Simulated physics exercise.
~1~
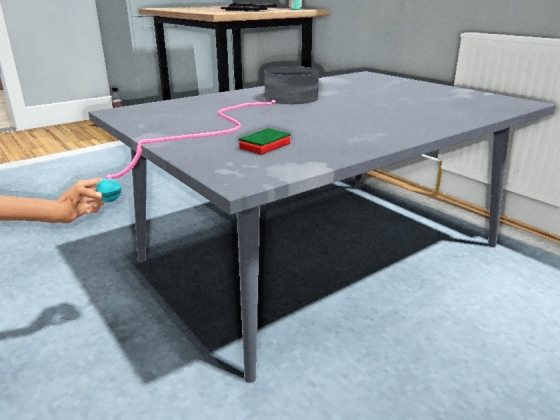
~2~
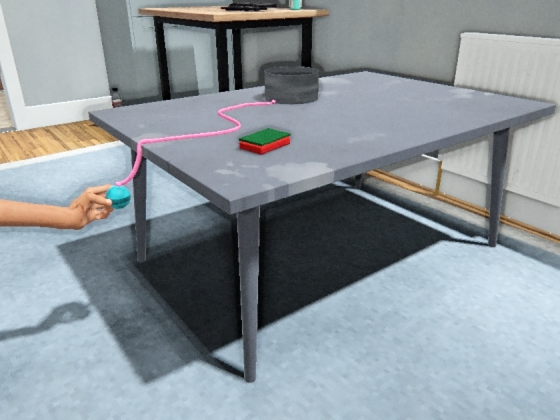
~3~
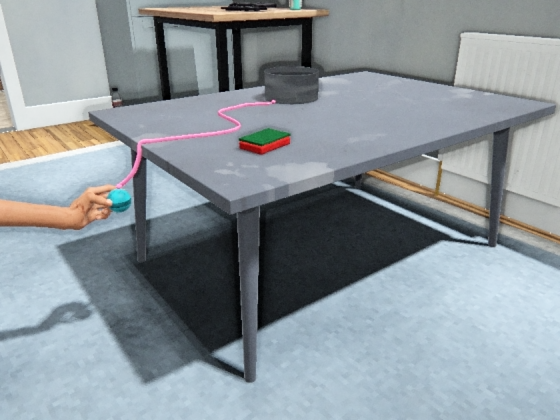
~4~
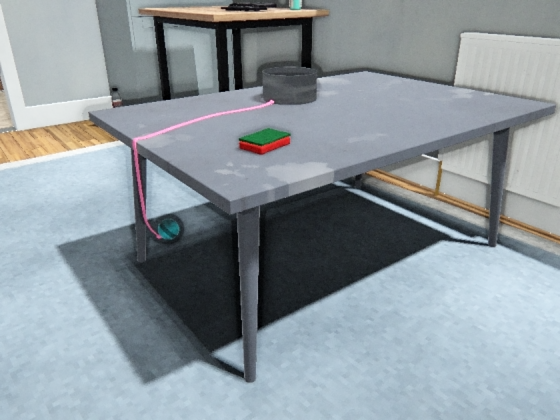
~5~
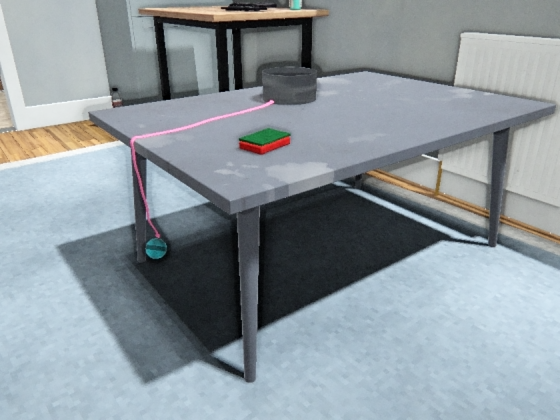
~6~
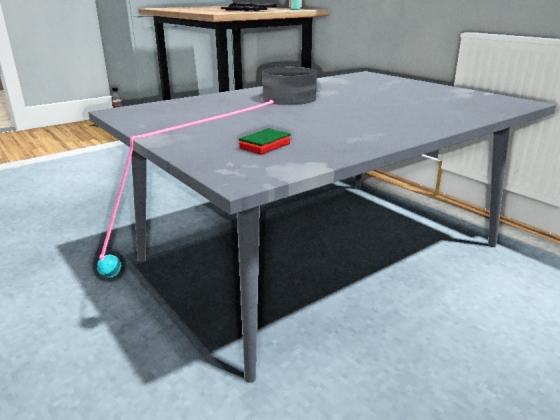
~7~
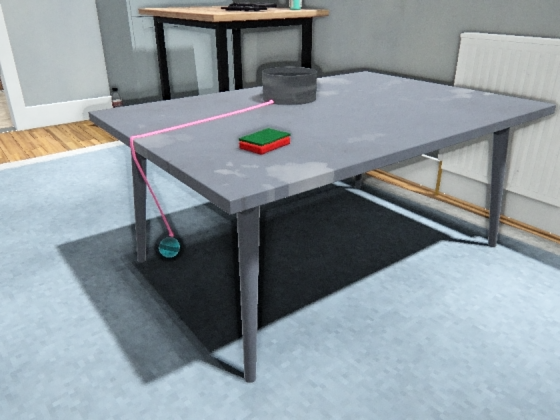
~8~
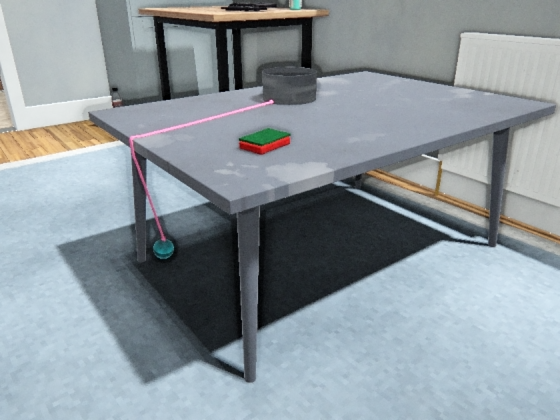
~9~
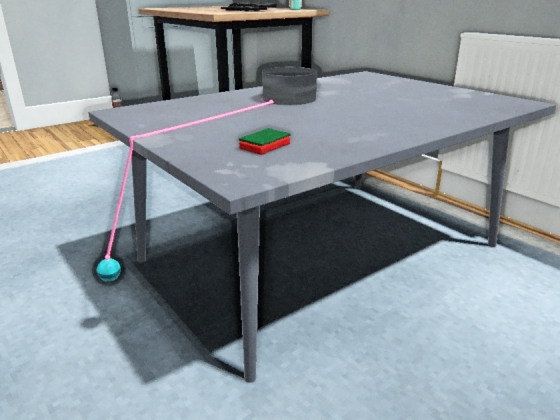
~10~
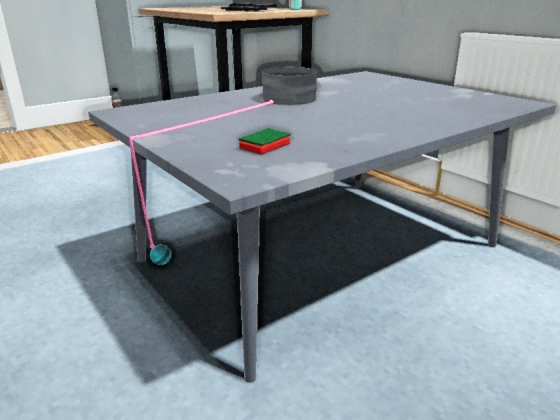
At the start, a hand holds a turquoise ball just off the left side of a grey table, with a pink ribbon running loosely from it across the top to a dark round pot. A red and green sponge sits nearby. The hand shifts slightly right, then lets go and leaves the view. The ball drops below the tabletop, pulling the ribbon straighter over the edge. It swings left, back to the right, then left and right again. At the end, the ball still hangs above the floor, while the pot and sponge remain in place.
